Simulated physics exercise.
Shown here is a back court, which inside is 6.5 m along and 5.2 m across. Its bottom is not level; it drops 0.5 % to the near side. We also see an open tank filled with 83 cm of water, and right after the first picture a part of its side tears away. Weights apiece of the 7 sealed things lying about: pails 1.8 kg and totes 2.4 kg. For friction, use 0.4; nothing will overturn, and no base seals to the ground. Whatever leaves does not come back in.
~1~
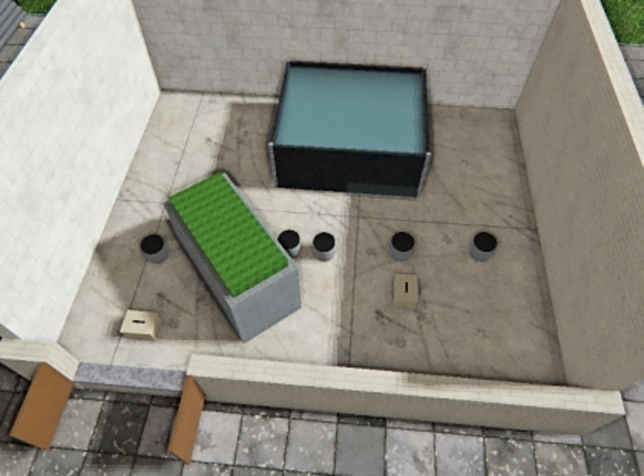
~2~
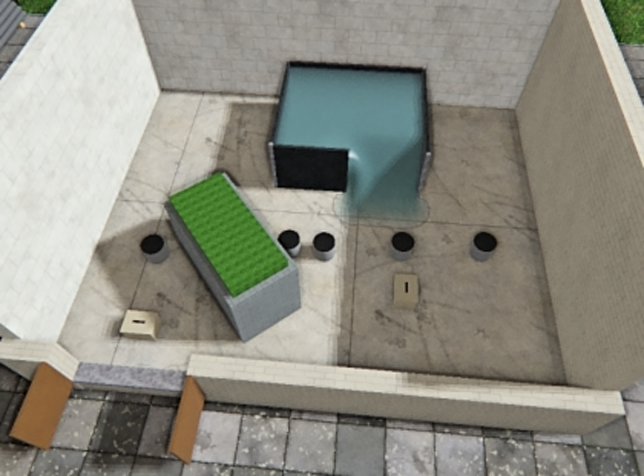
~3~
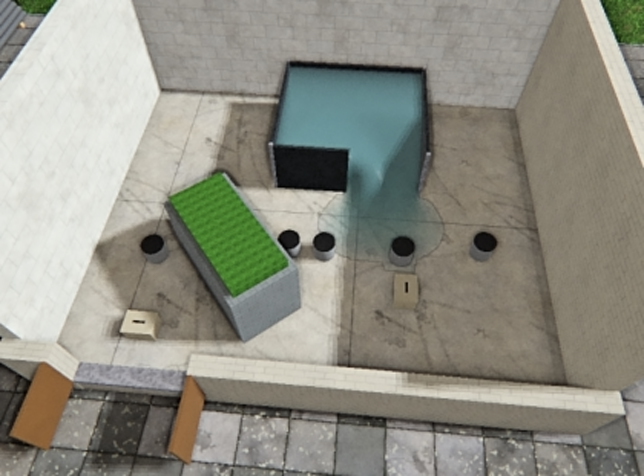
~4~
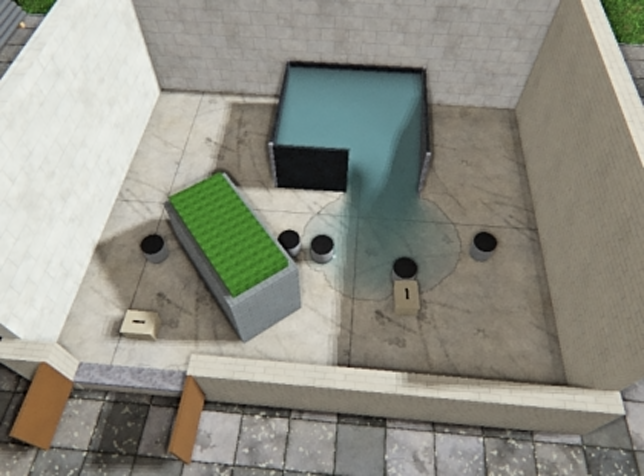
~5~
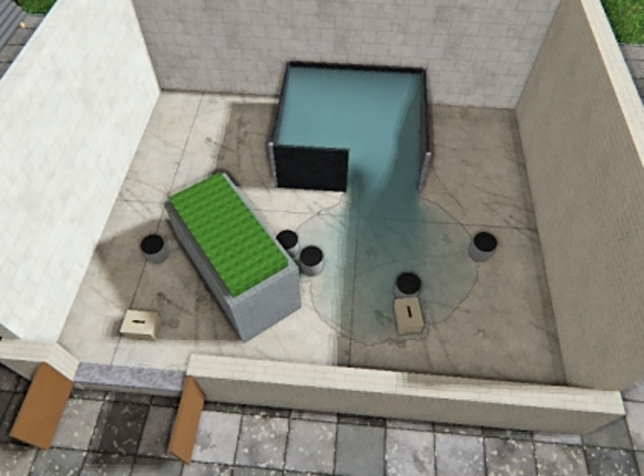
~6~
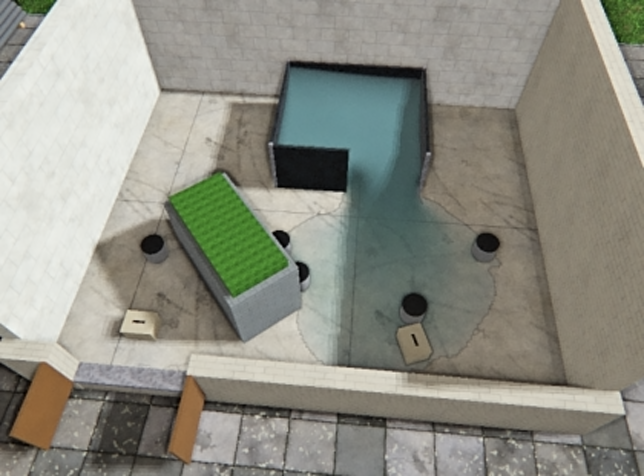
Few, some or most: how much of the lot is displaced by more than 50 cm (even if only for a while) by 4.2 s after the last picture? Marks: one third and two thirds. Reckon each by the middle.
It is two thirds or above.
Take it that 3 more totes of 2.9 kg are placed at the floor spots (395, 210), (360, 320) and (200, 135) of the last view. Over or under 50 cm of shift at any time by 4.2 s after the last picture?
In turn: More, past it, under.
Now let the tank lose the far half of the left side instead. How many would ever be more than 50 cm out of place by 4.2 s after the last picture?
Then the count would be 2.
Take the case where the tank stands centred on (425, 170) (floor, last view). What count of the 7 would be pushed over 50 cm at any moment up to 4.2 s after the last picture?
That would give 6.
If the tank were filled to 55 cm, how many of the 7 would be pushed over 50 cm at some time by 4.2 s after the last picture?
Count under that change: 6.
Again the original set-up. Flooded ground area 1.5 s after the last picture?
I'd estimate close to 18 m2.
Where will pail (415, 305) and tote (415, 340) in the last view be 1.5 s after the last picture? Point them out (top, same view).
Near (517, 351) and (471, 364).
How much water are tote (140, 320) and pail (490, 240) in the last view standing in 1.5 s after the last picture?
About 3 and 12 cm.
Then, 0.4 s after the last picture 3 of 7 are over 50 cm from their spots; 3 afloat.
Then, 1.5 s after the last picture 5 of 7 are over 50 cm from their spots; 4 afloat.
Then, 2.8 s after the last picture 5 of 7 are over 50 cm from their spots; 5 afloat.
Then, 4.2 s after the last picture 7 of 7 are over 50 cm from their spots, and 7 have been at some point; 5 afloat.
